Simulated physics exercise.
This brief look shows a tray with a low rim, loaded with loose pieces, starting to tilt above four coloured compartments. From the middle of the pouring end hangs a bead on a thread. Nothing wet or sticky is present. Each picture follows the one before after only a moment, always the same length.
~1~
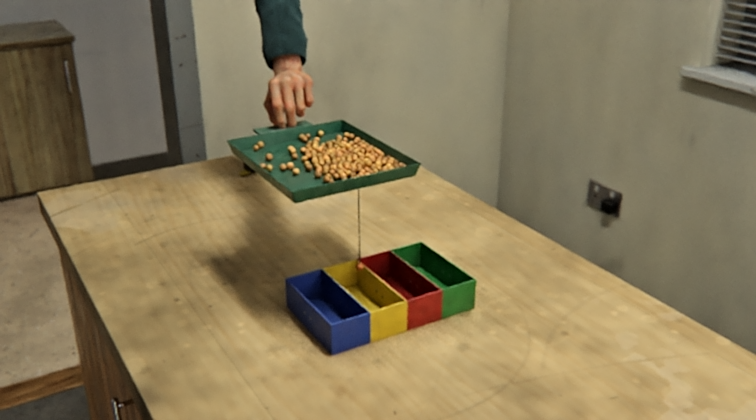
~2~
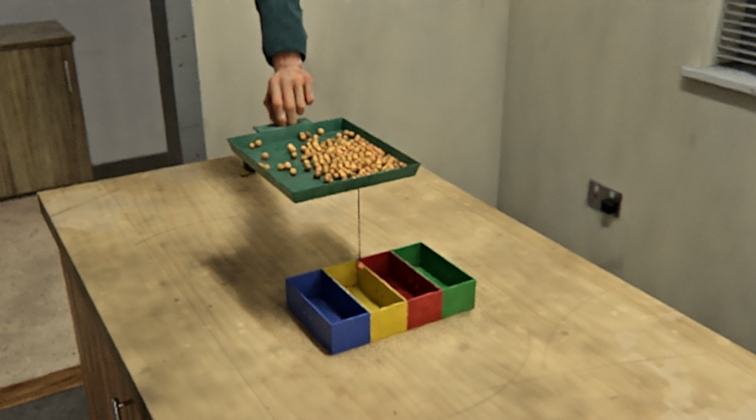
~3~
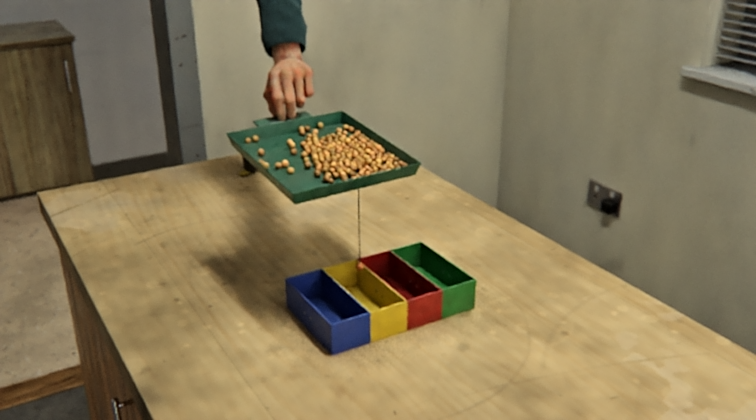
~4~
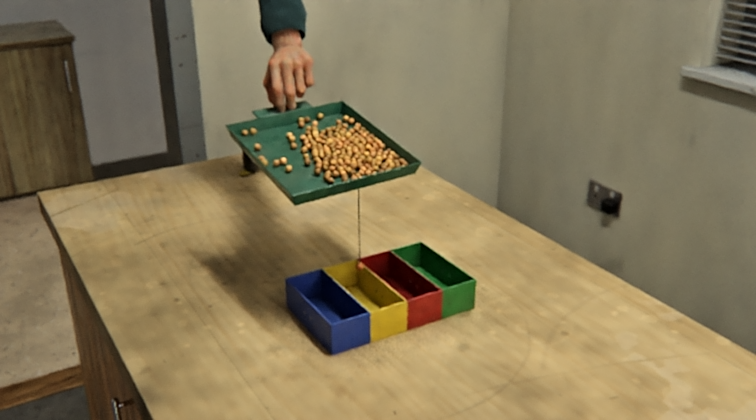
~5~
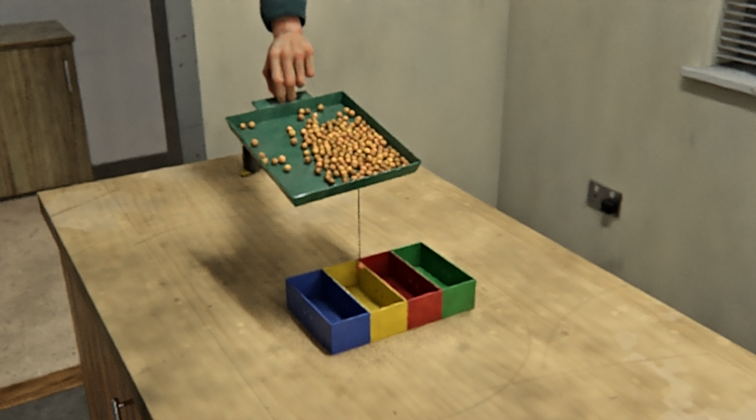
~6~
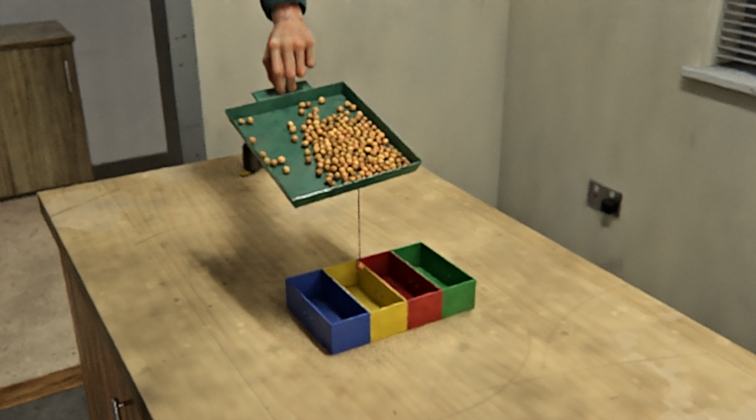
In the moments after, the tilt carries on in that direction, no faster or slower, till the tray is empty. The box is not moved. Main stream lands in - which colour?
Blue cell.
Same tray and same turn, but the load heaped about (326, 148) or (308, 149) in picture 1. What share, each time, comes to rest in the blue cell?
From the first start you get 40 in a hundred, from the second 40 in a hundred.
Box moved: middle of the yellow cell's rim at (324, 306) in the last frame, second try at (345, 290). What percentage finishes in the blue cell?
You'd get 10 in a hundred the first time and 50 in a hundred the second.
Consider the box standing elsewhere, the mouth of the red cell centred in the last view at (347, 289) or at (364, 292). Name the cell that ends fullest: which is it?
Try one: The yellow cell; try two: The yellow one.
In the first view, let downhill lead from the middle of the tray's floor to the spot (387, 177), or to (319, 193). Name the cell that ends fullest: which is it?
Try 1 - green / try 2 - the blue cell.
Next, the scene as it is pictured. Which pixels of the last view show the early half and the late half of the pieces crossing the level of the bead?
Earlier half at (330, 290), later half at (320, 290).
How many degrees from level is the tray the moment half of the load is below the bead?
Around 85°, give or take.
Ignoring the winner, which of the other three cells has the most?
Yellow.
Shortly afterwards, tray tipped steeply; the bulk on the tray; only a few in the blue cell; a little falling or outside the box.
Next, tray tipped right over; a little on the tray; near a third in the blue cell; near a quarter in the yellow cell; only a few in the red cell; only a few in the green cell; near a third falling or outside the box.
Some moments later, tray tipped past a quarter turn; near half in the blue cell; near a quarter in the yellow cell; only a few in the red cell; only a few in the green cell; near a third falling or outside the box.
In the end, tray tipped past a quarter turn; near half in the blue cell; near a quarter in the yellow cell; only a few in the red cell; only a few in the green cell; near a third outside the box.
